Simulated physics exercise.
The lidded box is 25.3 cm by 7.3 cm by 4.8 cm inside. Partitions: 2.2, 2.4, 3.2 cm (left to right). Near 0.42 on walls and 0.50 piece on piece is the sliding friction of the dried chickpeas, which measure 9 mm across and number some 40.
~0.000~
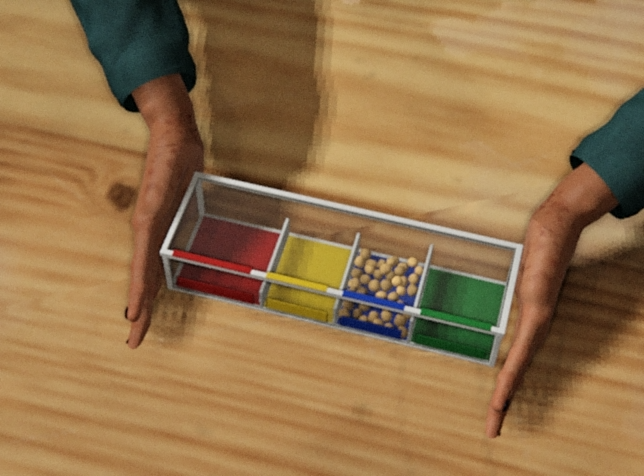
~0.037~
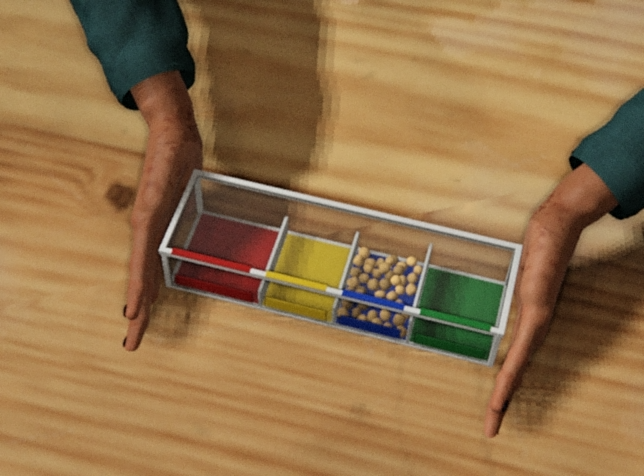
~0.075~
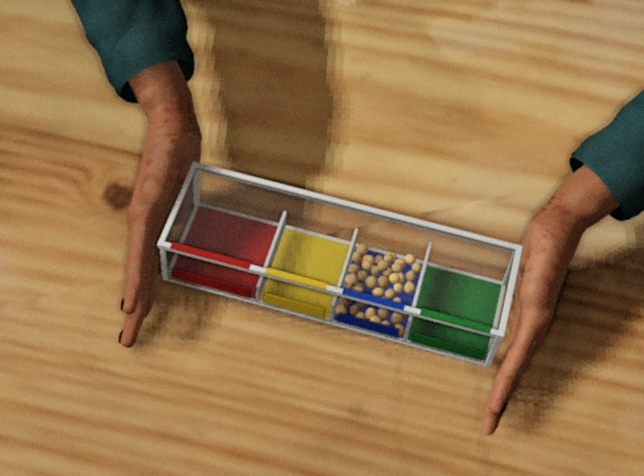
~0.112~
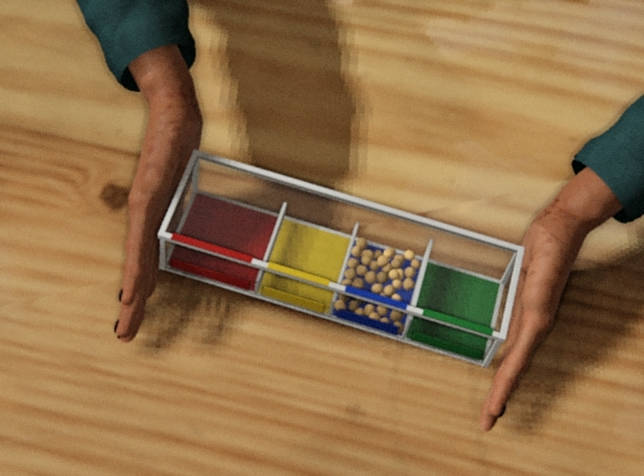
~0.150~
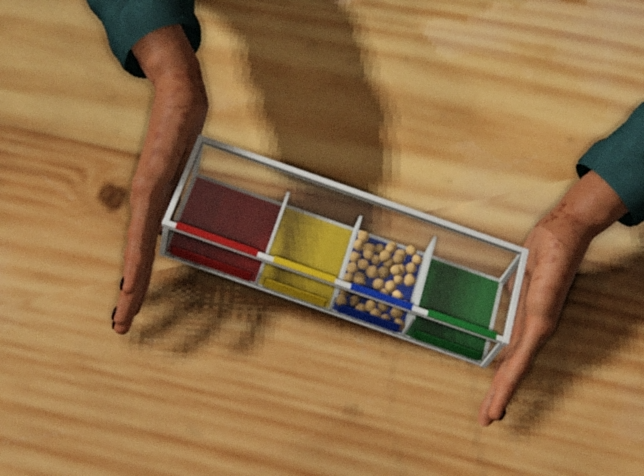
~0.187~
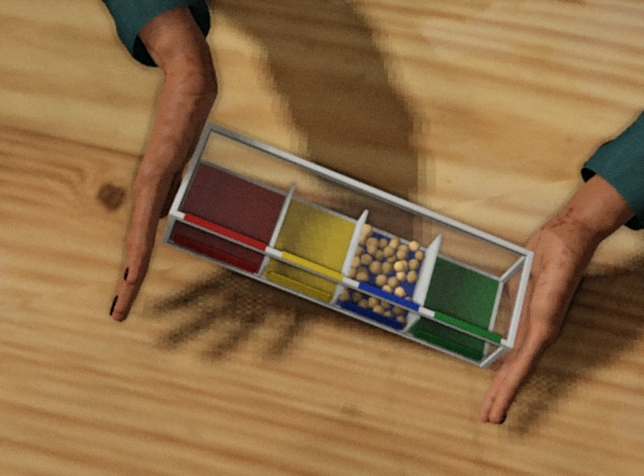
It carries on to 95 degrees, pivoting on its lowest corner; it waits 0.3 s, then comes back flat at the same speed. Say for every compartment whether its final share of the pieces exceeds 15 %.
Red compartment: Does not exceed, blue compartment: Exceeds, green compartment: Exceeds, yellow compartment: Does not exceed.
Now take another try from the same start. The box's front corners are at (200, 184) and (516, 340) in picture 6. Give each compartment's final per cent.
The compartments end with red 0 per cent, blue 50 per cent, green 50 per cent and yellow 0 per cent.
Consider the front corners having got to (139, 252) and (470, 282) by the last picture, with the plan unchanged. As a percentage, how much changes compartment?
Around 85 per cent, it would seem.
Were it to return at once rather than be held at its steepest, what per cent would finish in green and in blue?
Result - green: 50 %; blue: 50 %.
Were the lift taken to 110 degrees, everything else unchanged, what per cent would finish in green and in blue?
You'd get green at 40 % and blue at 60 %.
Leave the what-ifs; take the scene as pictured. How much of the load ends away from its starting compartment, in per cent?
Result: Roughly 40 %.
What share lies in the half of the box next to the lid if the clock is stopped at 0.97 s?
Roughly 60 per cent.
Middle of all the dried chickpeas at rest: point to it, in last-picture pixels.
I'd put it at about (396, 321).
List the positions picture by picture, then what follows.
Box tilt 0 degrees, front corners at (167, 251) and (499, 330); blue 100 %, in the first picture.
Box tilt 1 degrees, front corners at (166, 249) and (499, 330), in the second picture.
Box tilt 3 degrees, front corners at (165, 243) and (499, 332), lowest corner right front, in the third picture.
Box tilt 7 degrees, front corners at (165, 234) and (500, 335), lowest corner right front, in the fourth picture.
Box tilt 12 degrees, front corners at (169, 222) and (503, 338), lowest corner right front, in the fifth picture.
Box tilt 17 degrees, front corners at (176, 212) and (507, 342), lowest corner right front; blue 100 %. The box's pace is about 135 degrees a second, in the sixth picture.
Then, at 0.97 s, tilt 95 degrees; blue 75 %, green 25 %.
After 1.49 s, tilt 51 degrees; blue 65 %, green 35 %.
After 2.07 s, tilt 0 degrees; blue 60 %, green 40 %.
At rest (2.4 s), red 0 %, blue 60 %, green 40 %, yellow 0 %.
